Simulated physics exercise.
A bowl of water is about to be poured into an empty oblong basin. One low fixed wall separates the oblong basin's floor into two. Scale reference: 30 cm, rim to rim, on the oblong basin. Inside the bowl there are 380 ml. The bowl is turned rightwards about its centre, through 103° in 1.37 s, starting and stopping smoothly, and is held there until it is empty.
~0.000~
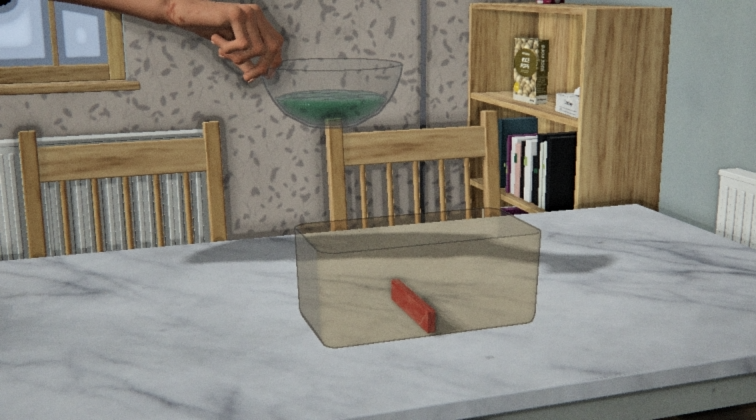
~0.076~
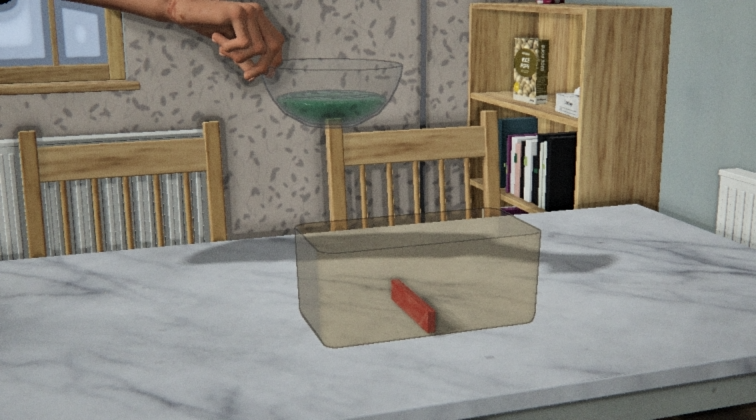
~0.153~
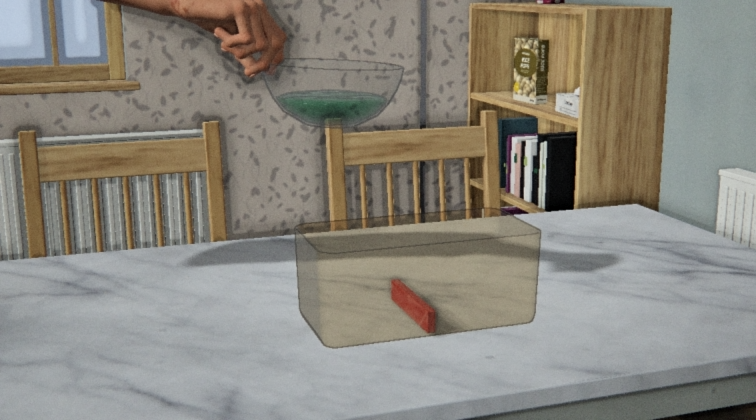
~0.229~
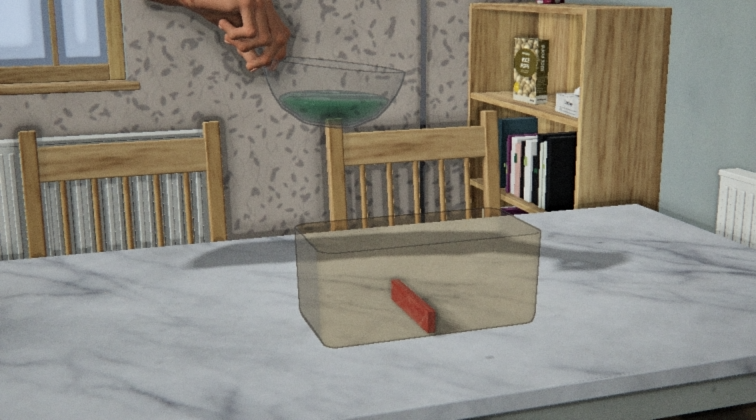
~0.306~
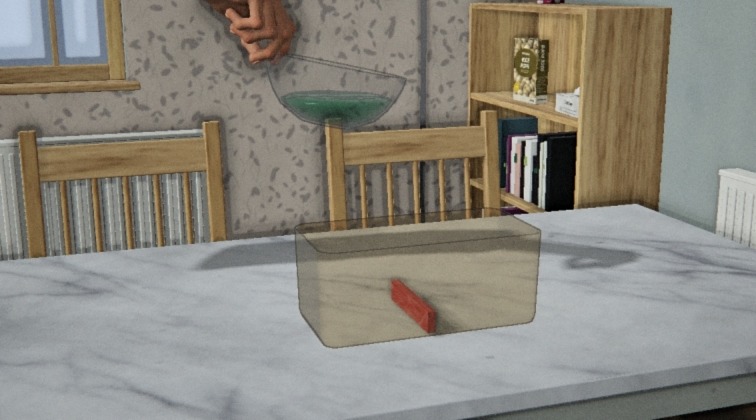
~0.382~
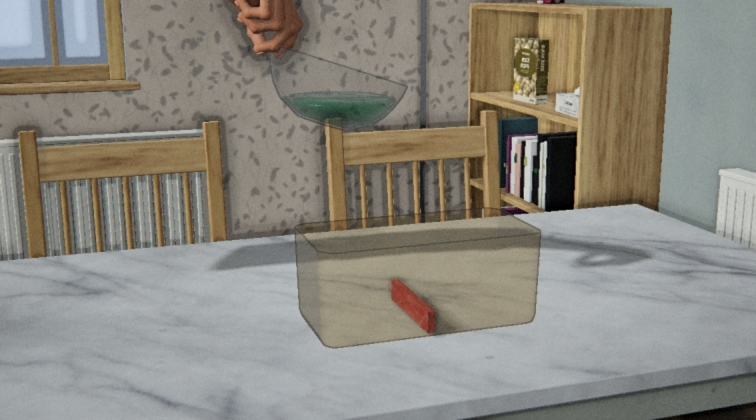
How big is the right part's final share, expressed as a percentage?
Some 78 per cent.
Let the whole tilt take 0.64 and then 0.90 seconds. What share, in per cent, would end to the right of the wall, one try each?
In order, 65 and 65 per cent.
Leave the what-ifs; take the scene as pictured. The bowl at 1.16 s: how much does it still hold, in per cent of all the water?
I'd estimate some 0 per cent.
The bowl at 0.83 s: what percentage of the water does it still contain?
I'd put it near 50 percent.
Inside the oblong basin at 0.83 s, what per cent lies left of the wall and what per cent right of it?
Left about 1, right about 12.
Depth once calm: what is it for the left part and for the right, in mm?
Some 4 mm on the left and some 14 mm on the right.
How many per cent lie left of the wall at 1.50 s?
Roughly 20 percent.
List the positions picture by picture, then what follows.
The first frame shows tilt 0°; pouring edge (398, 64); surface from (275, 99) to (384, 94); the oblong basin's rim runs from (306, 240) to (519, 221); the wall's top is at (412, 296).
The second frame shows tilt 1°; pouring edge (398, 64); surface from (275, 98) to (384, 94).
The third frame shows tilt 3°; pouring edge (399, 67); surface from (275, 98) to (384, 96).
The fourth frame shows tilt 7°; pouring edge (400, 72); surface from (278, 97) to (386, 96).
The fifth frame shows tilt 12°; pouring edge (401, 79); surface from (280, 98) to (388, 96).
The sixth frame shows tilt 19°; pouring edge (402, 87); surface from (285, 99) to (392, 96).
By 0.83 s the tilt is 68° and 50 per cent is still to pour, 1 is left of the wall and 13 right of it.
By 1.16 s the tilt is 97° and 0 per cent is still to pour, 15 is left of the wall and 75 right of it.
By 1.50 s the tilt is 103° and 0 per cent is still to pour, 21 is left of the wall and 78 right of it.
By 1.87 s the tilt is 103° and 0 per cent is still to pour, 21 is left of the wall and 78 right of it.
At rest 21 per cent lies left of the wall, 78 right of it and 1 outside.
